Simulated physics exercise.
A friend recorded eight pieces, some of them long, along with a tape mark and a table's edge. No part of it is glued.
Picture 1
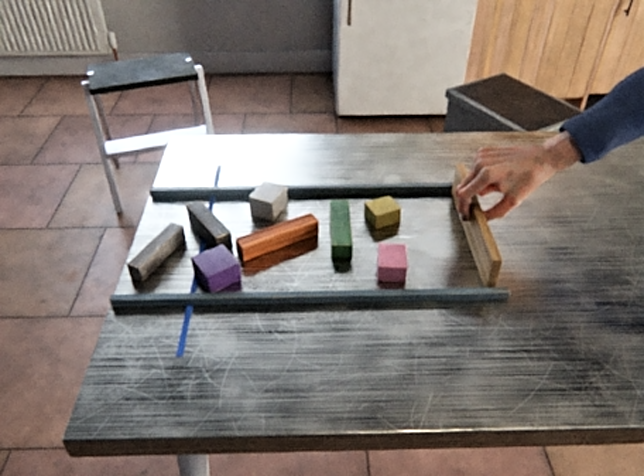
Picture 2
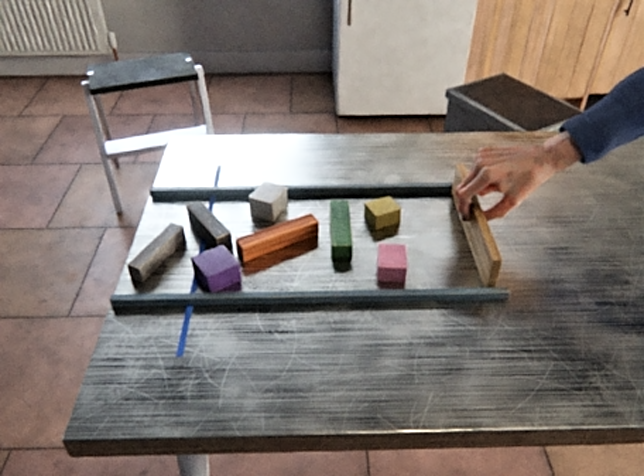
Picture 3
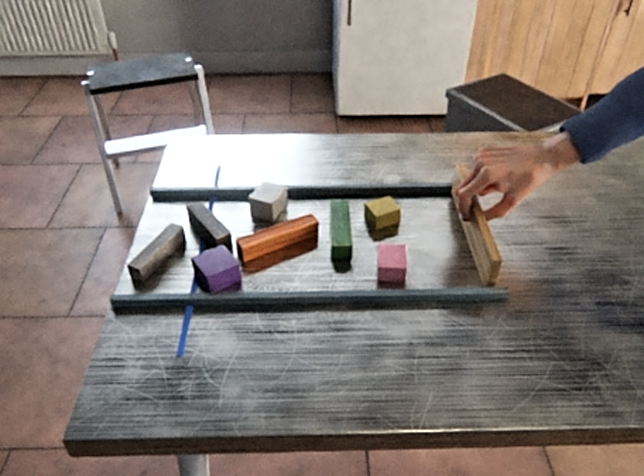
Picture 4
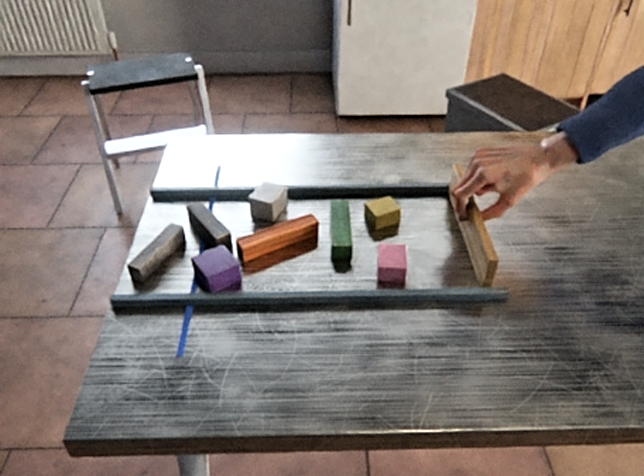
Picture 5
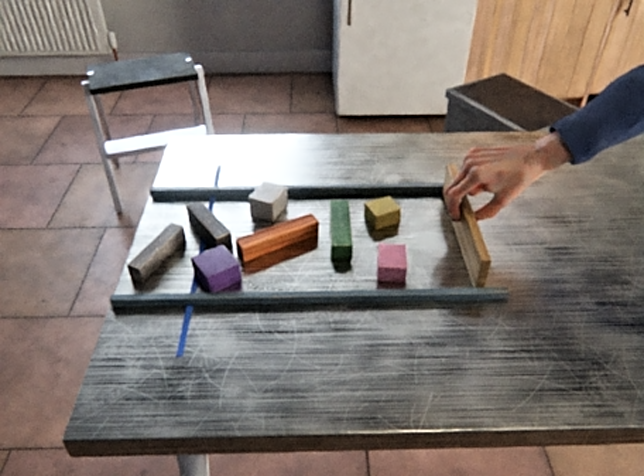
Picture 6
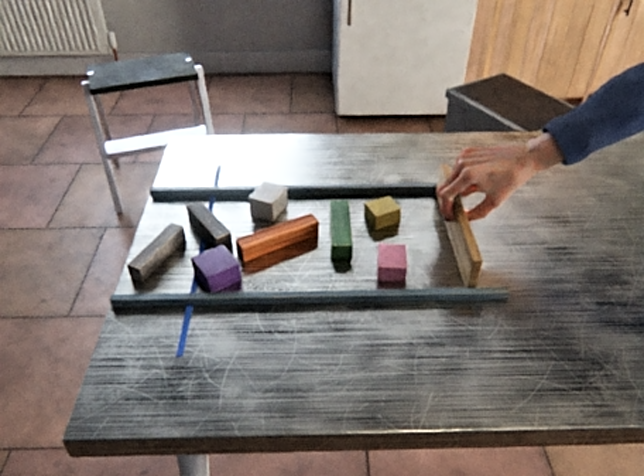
A hand slides a wooden board slightly left between two rails toward several still coloured blocks.
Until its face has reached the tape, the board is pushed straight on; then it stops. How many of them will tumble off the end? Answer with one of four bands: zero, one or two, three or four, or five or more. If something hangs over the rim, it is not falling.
One or two.
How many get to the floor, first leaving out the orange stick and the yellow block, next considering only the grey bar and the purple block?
The count is 0 in the first case and 0 in the second.
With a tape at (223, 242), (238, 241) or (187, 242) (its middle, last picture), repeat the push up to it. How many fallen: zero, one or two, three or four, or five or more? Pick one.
Falls: None at all; zero; 3 or 4.
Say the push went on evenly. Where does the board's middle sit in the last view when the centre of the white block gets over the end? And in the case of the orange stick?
The middle is at (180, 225) when it's the white block, and at (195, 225) when it's the orange stick.
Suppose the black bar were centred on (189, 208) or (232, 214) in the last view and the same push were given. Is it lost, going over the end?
At the first place it keeps its place, and at the second it keeps its place.
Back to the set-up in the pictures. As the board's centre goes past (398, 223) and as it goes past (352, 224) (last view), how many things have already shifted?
The counts are 2 and 4.
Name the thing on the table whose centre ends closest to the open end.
It's the orange stick that ends up nearest.
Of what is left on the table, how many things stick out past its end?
2.
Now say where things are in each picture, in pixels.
The first frame shows grey bar (158, 251); black bar (209, 227); purple block (216, 269); board (474, 222); tape (203, 242).
The second frame shows black bar (209, 227); pink block (392, 262).
The third frame shows purple block (216, 269); orange stick (278, 237).
The fourth frame shows grey bar (158, 251); yellow block (382, 213).
The fifth frame shows black bar (209, 227); white block (269, 201).
The sixth frame shows grey bar (158, 251); black bar (209, 227); purple block (216, 269); board (457, 222); tape (203, 242).
Soon after, none off yet; grey bar at rest near (158, 251); black bar at rest near (209, 227); purple block moving near (213, 271).
At rest, the number that fall off is one or two; fallen, grey bar.
